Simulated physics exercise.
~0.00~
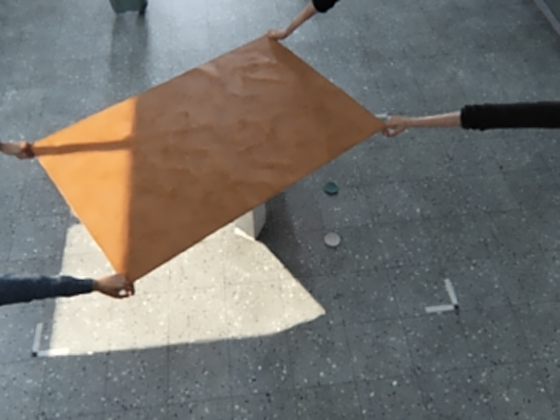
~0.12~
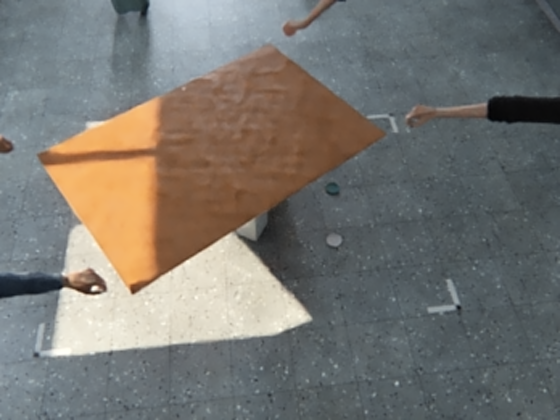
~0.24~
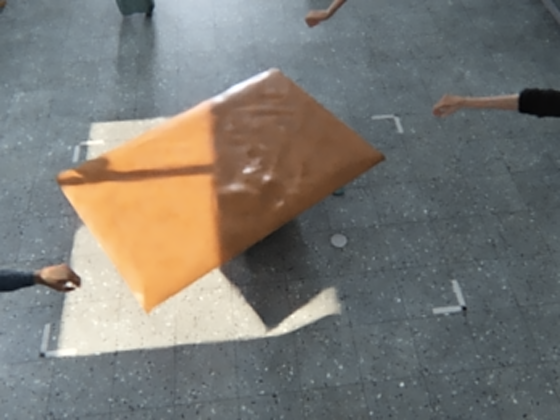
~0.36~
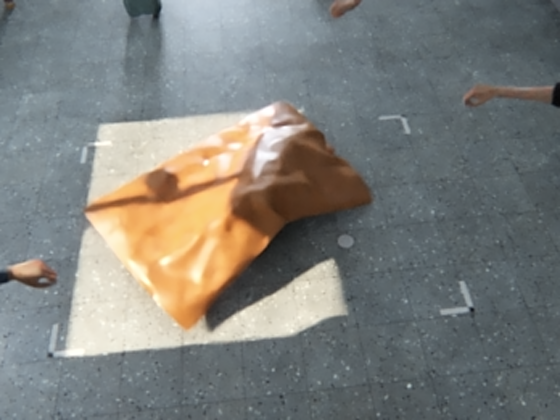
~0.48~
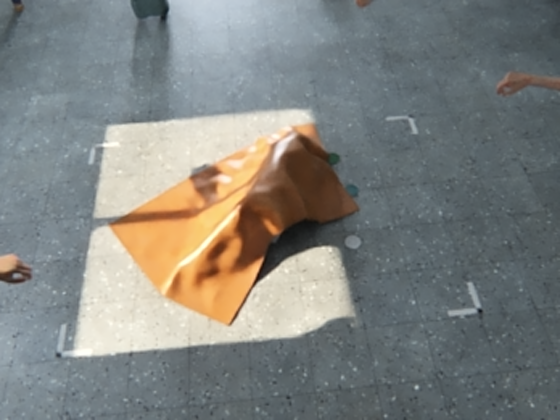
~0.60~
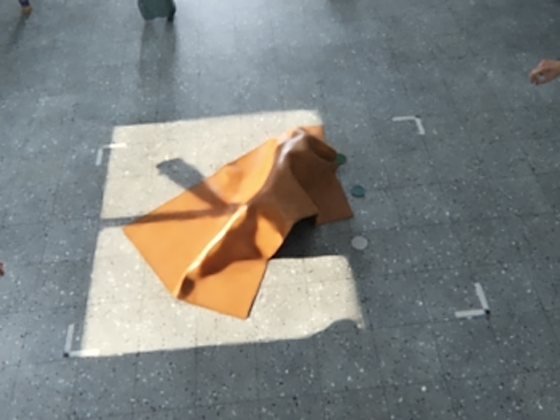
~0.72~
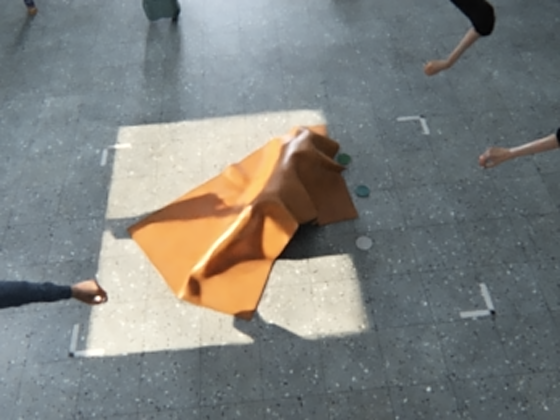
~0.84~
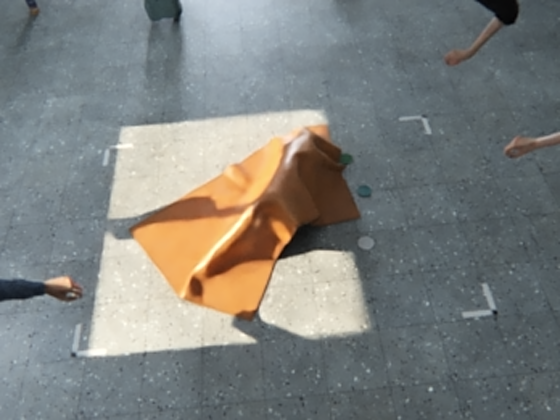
We see four hands hold an orange sheet level above a speckled hallway floor and let go, and it drops and crumples over objects beneath. It settles into a peaked, ridged heap, with a white coaster and small green discs left uncovered at its right.
